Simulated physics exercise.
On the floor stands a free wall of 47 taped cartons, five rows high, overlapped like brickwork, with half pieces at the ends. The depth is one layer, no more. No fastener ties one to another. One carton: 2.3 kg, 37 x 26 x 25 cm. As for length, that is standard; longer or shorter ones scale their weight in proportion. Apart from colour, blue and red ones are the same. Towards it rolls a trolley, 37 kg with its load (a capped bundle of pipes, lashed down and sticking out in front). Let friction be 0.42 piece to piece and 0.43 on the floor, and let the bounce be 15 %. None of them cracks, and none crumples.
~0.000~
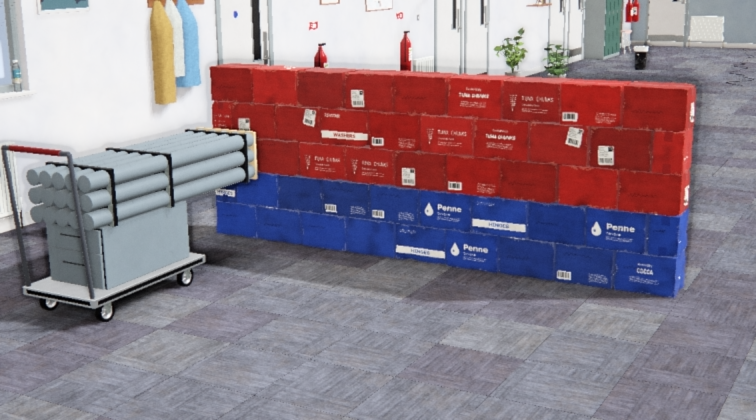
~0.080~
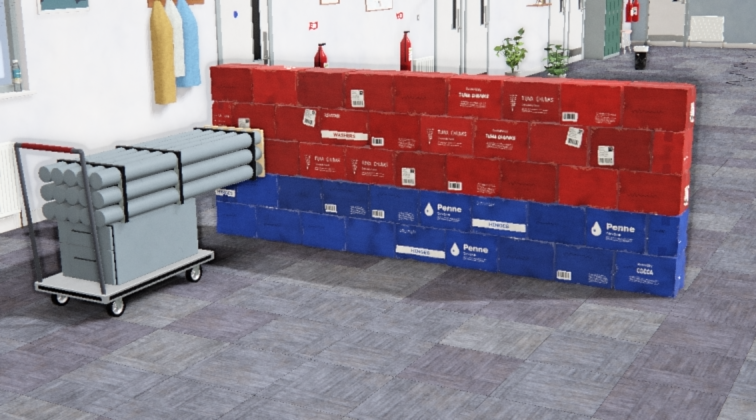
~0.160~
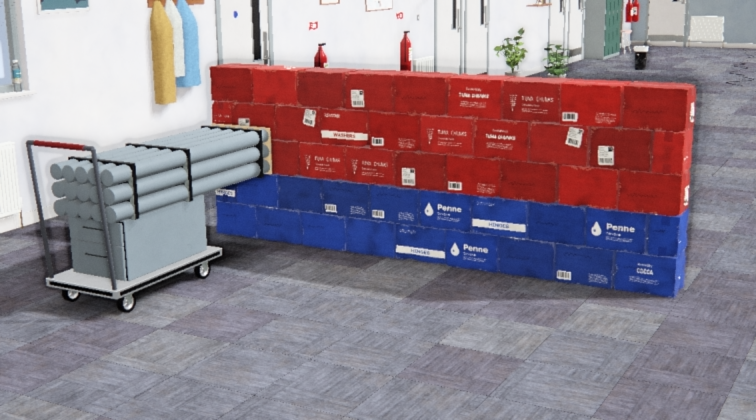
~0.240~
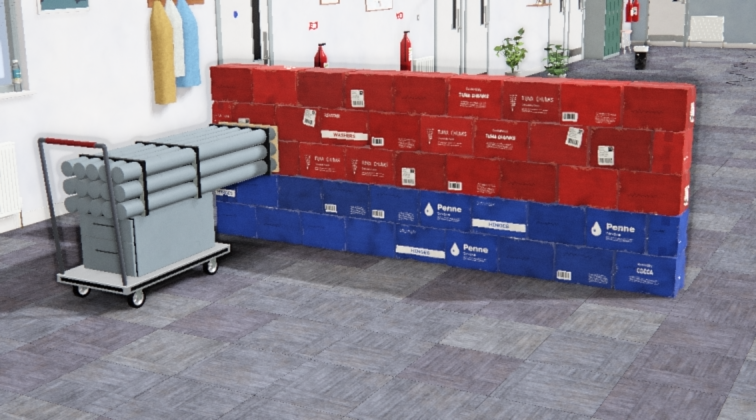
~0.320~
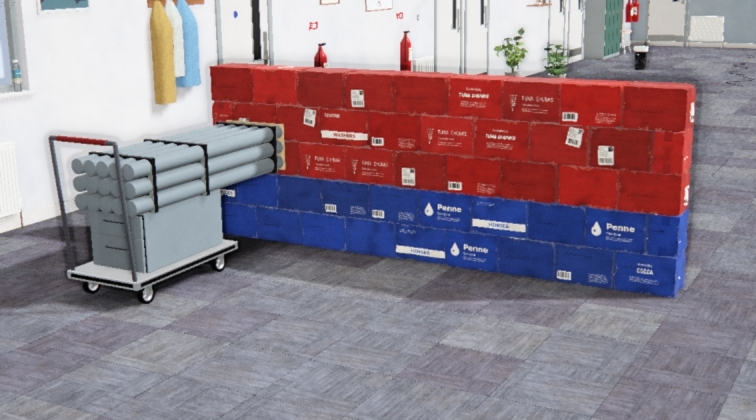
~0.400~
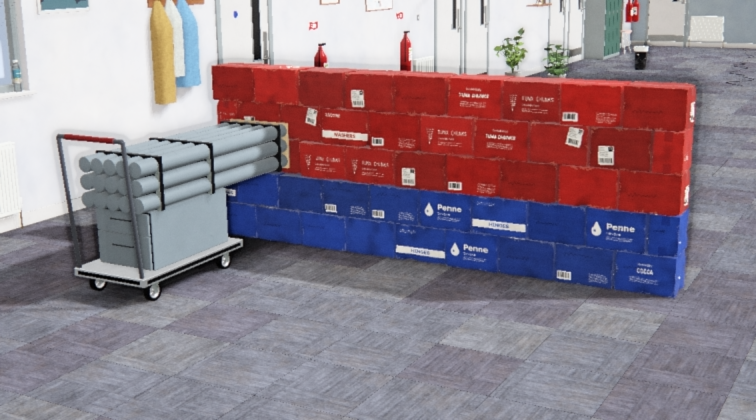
Trolley carrying strapped grey pipes rolling slowly rightward to a red and blue carton wall, pipe ends nudging a few cartons slightly.
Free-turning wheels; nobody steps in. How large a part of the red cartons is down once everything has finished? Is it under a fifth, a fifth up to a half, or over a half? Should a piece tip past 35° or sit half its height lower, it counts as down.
It is a fifth up to a half.
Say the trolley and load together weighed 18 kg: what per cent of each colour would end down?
Blue 0, red 0 per cent.
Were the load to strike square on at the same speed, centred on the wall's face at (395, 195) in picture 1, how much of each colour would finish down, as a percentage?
In that case you'd see blue at 0 per cent and red at 0 per cent down.
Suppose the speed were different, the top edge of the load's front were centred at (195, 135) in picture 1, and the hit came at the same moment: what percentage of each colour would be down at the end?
Result - blue: 20%; red: 30%.
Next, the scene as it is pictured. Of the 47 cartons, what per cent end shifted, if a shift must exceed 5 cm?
That makes 25 percent.
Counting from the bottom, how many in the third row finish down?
From that row, 2 end down.
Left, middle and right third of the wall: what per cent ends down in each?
In per cent: Left 60, middle 0, right 0.
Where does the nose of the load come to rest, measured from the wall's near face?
About 35 cm beyond it.
By 0.70 s, load 19 cm past the wall's line, still rolling; none of the 28 red cartons down (0 of 47 in all colours); top red carton tilted 9°.
By 1.16 s, load 30 cm past the wall's line, still rolling; 8 of the 28 red cartons down (8 of 47 in all colours); top red carton tilted 42°, 16 cm lower.
By 1.50 s, load 34 cm past the wall's line, still rolling; 8 of the 28 red cartons down (8 of 47 in all colours); top red carton on its side.
When it is over (2.4 s), load 35 cm past the wall's line, stopped; 8 of the 28 red cartons down (11 of 47 in all colours); top red carton on its side; top blue carton unmoved. That is 29 per cent. In pixels of the last frame, middles, top red carton near (379, 180), top blue carton near (506, 213).
